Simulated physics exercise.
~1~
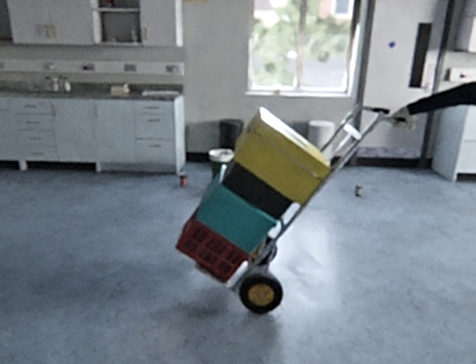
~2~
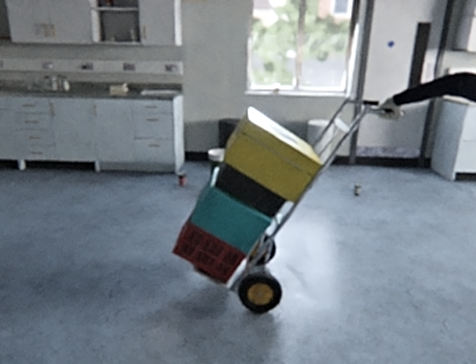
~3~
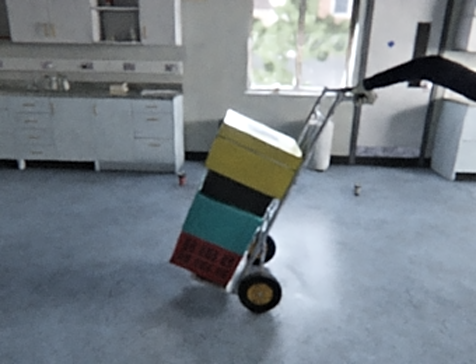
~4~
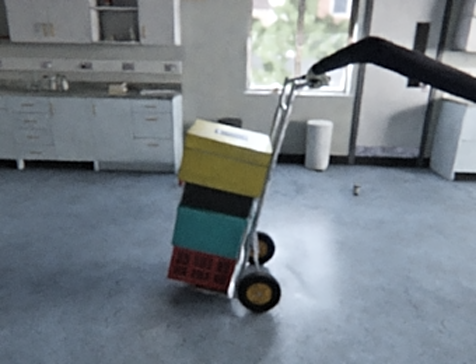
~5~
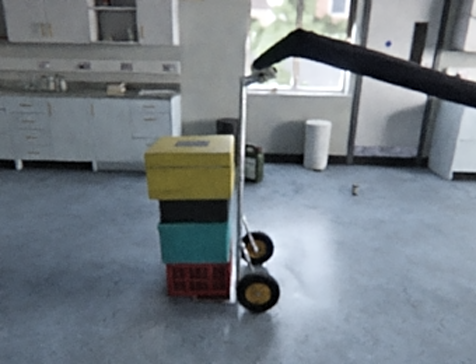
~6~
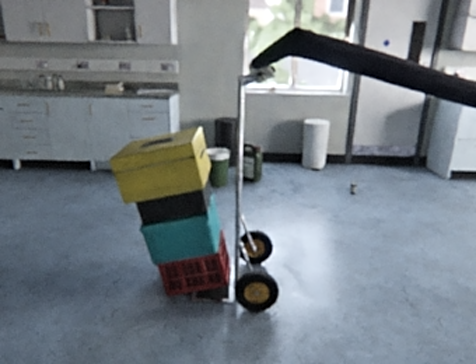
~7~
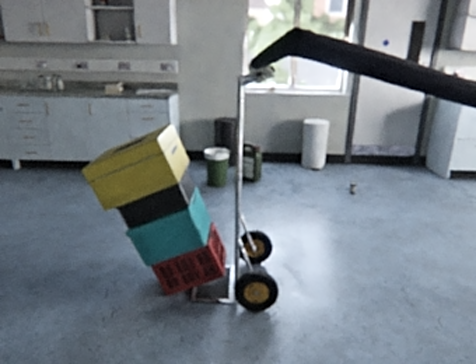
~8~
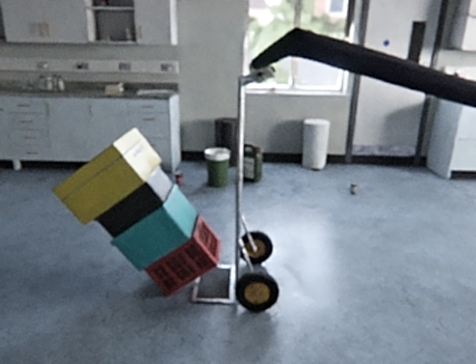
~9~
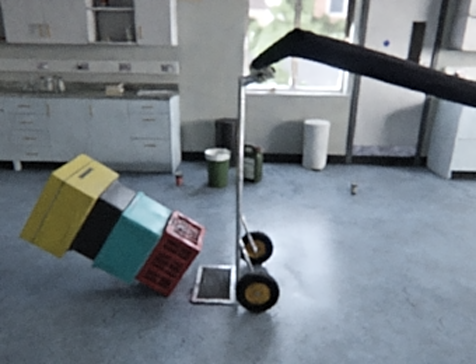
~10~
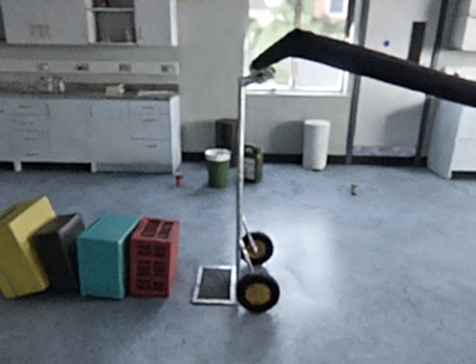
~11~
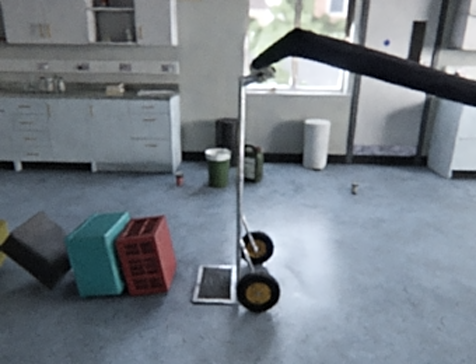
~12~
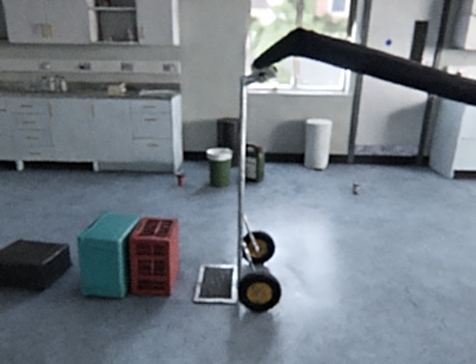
A stack of four boxes topples left off a sack truck as it swings upright.
